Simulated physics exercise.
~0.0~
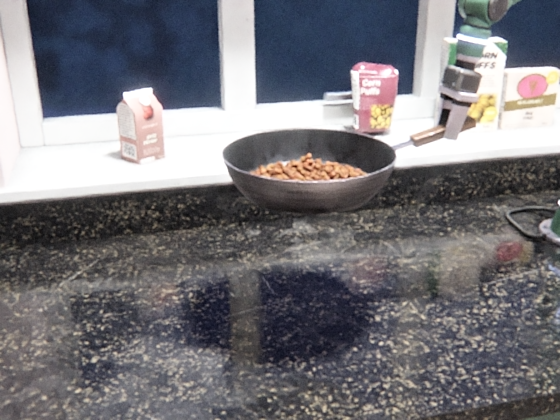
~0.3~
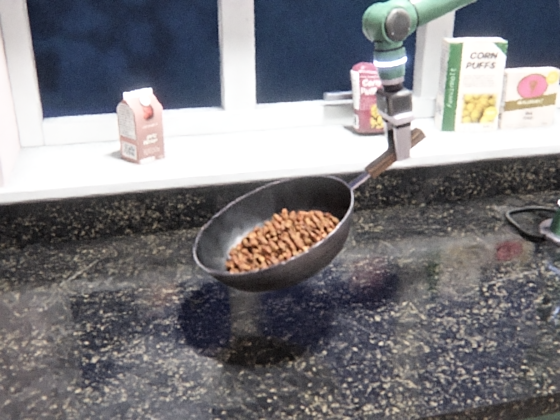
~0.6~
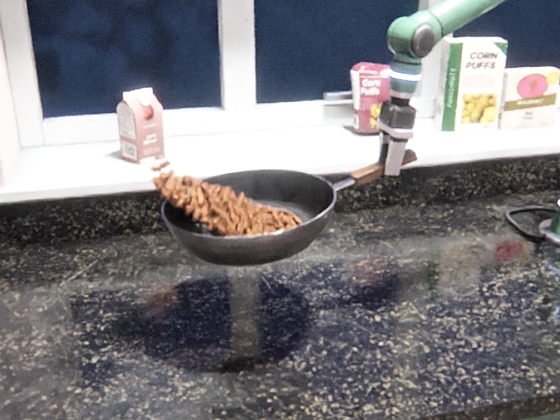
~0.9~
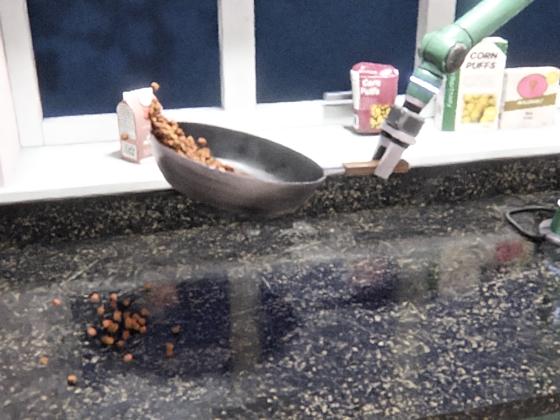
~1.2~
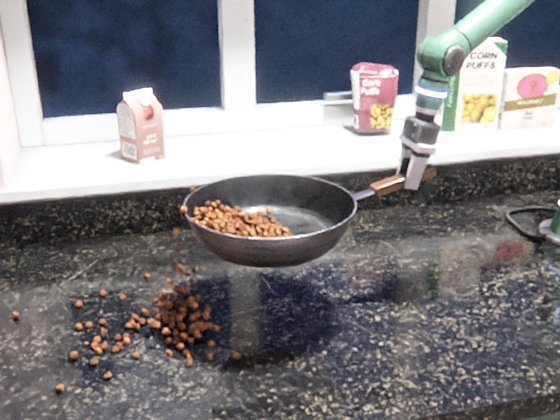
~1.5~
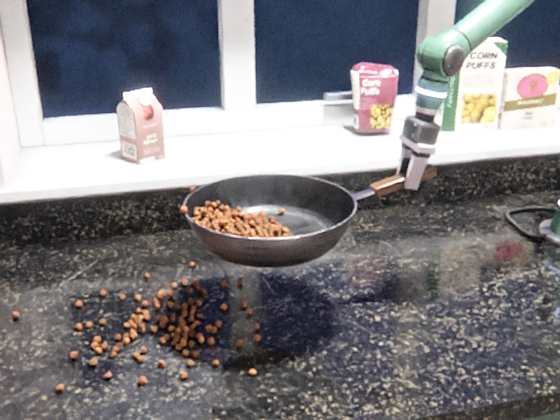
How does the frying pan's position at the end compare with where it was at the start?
At the end the frying pan is lower in the view and a little farther left than at the start, when it was up against the white window sill.
Speckled countertop by a window, a robot arm tossing brown pellets in a frying pan, spilling many, then holding it level.
